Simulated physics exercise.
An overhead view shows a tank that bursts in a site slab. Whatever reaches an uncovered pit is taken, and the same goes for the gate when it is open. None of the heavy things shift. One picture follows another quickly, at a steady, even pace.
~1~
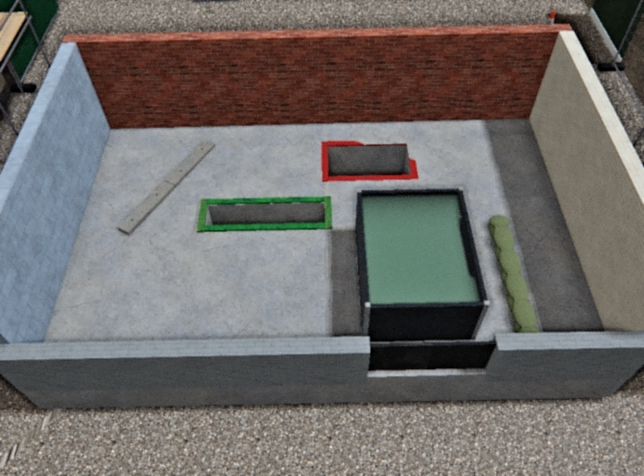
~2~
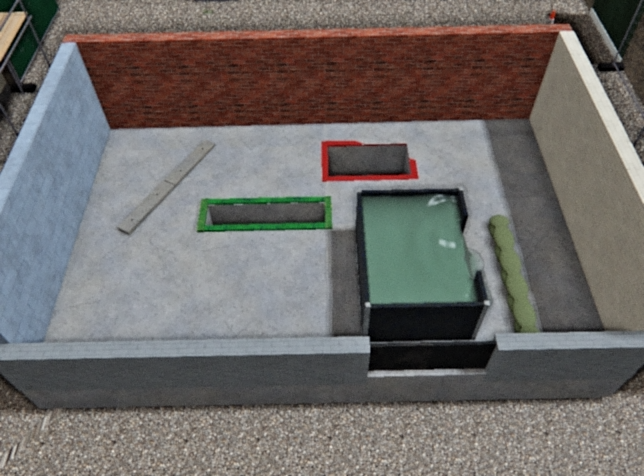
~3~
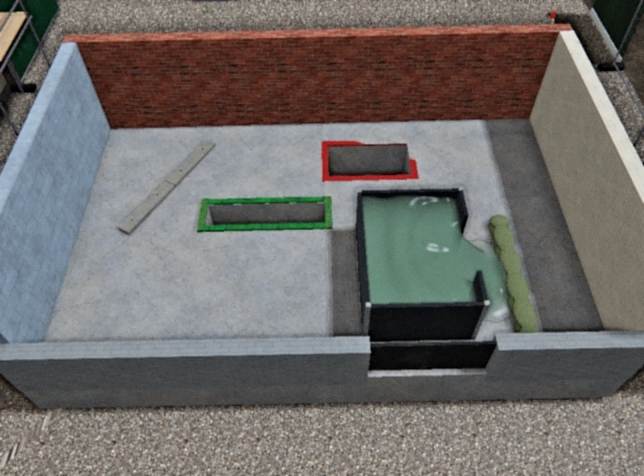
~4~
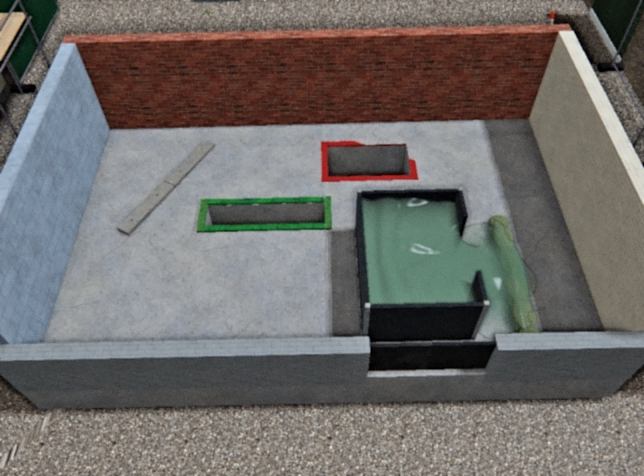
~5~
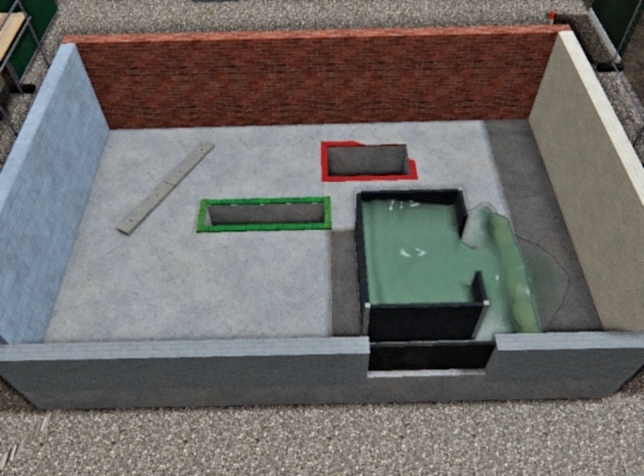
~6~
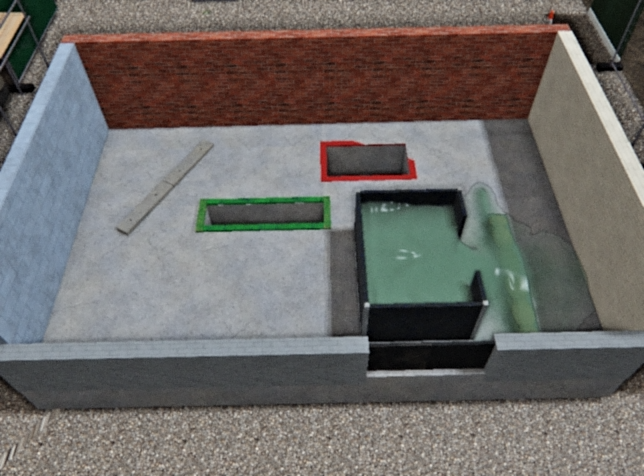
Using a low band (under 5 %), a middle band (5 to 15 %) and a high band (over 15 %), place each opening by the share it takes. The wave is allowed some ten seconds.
The gate is in the low band; the green pit is in the low band; the red pit is in the high band.
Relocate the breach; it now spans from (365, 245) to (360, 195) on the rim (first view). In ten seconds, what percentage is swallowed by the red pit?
Red: 6 %.
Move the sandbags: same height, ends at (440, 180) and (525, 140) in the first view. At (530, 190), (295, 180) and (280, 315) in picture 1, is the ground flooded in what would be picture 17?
Soaked, bare, bare.
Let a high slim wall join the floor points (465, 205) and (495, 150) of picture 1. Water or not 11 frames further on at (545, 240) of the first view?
As far as I can tell, it ends up soaked.
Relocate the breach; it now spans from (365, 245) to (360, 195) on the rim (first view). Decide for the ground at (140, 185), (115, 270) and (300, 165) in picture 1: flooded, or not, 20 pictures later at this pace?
Taking them in order, I'd say swamped, swamped and not reached.
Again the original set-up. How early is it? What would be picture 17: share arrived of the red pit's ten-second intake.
Approximately 0 per cent.
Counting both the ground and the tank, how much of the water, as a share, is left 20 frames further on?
Some 98 per cent has not gone.
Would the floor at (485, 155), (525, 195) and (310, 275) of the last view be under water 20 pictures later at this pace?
The readings in sequence are watered, watered, waterless.
A moment on, water covers 30 % of the floor; the gate 0 %, the green pit 0 %, the red pit 0 %.
Next, water covers 35 % of the floor; the gate 0 %, the green pit 0 %, the red pit 1 %.
Then, water covers 50 % of the floor; the gate 0 %, the green pit 0 %, the red pit 3 %.
Later, water covers 70 % of the floor; the gate 0 %, the green pit 0 %, the red pit 15 %.
In the end, water covers 90 % of the floor; the gate 0 %, the green pit 0 %, the red pit 29 %.
